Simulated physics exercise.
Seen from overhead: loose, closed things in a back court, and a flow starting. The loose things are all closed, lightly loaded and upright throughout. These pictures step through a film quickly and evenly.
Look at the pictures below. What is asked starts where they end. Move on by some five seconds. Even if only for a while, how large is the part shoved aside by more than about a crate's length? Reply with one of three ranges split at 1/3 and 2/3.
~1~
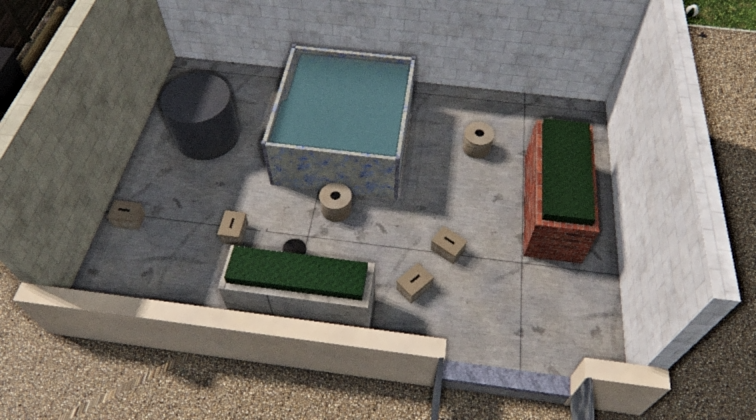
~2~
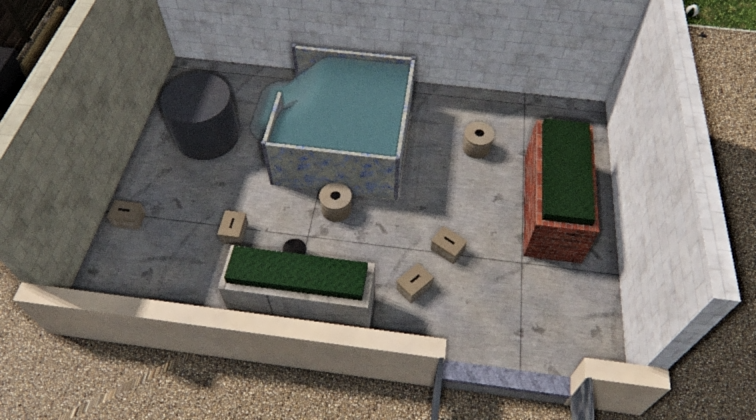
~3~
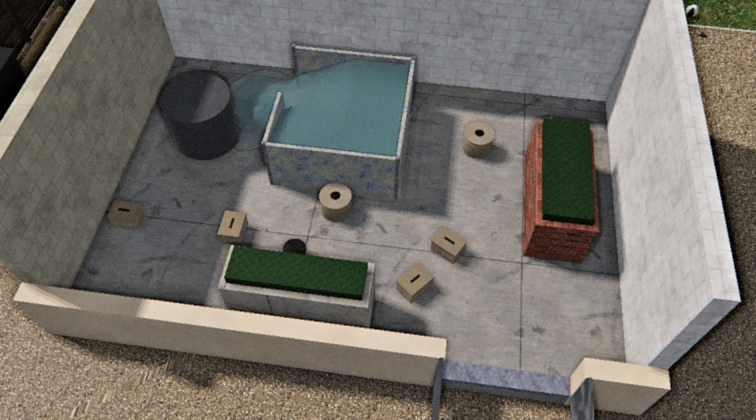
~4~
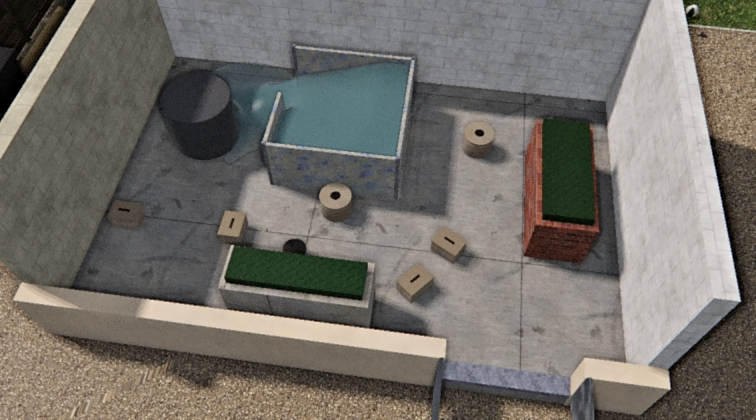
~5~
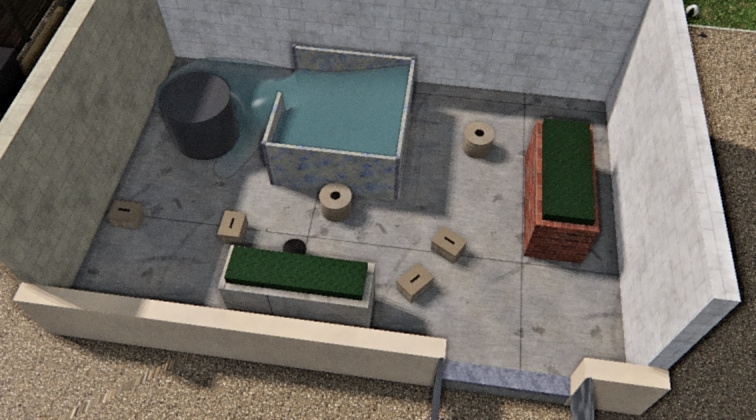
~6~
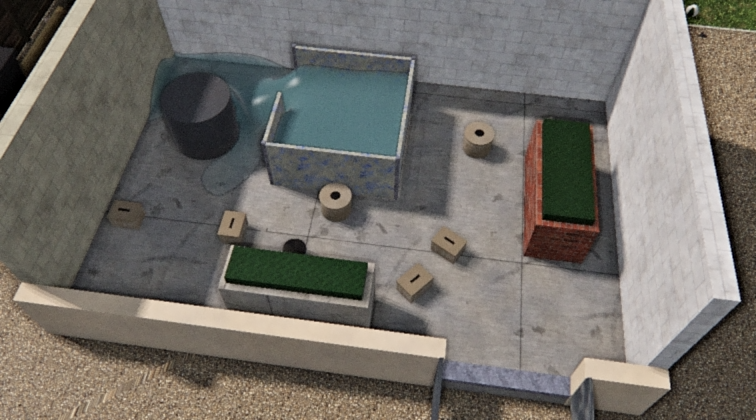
1/3 to 2/3.
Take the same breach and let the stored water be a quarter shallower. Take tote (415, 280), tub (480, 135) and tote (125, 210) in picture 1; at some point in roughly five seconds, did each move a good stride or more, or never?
Answers, in the order asked: Stayed within the threshold, stayed within the threshold, went past the threshold.
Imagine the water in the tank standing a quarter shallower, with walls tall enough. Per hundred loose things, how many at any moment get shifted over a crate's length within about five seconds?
Near 30 per cent of the loose things.
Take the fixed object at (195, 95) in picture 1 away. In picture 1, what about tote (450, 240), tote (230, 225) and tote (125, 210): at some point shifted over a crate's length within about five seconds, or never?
Fell short, went the distance and went the distance.
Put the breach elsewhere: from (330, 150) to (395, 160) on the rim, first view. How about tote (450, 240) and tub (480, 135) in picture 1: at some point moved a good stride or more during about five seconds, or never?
Taking them in order, covered the distance and short of it.
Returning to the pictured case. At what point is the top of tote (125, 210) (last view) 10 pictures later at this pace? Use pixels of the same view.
Position: About (113, 256).
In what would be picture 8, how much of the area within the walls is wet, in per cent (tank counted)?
25 per cent or so.
A moment on, 0 of 7 are well off their spots; 0 afloat.
Next, 1 of 7 are well off their spots; 0 afloat.
Later, 2 of 7 are well off their spots; 2 afloat.
In the end, 3 of 7 are well off their spots, and 3 have been at some point; 4 afloat.
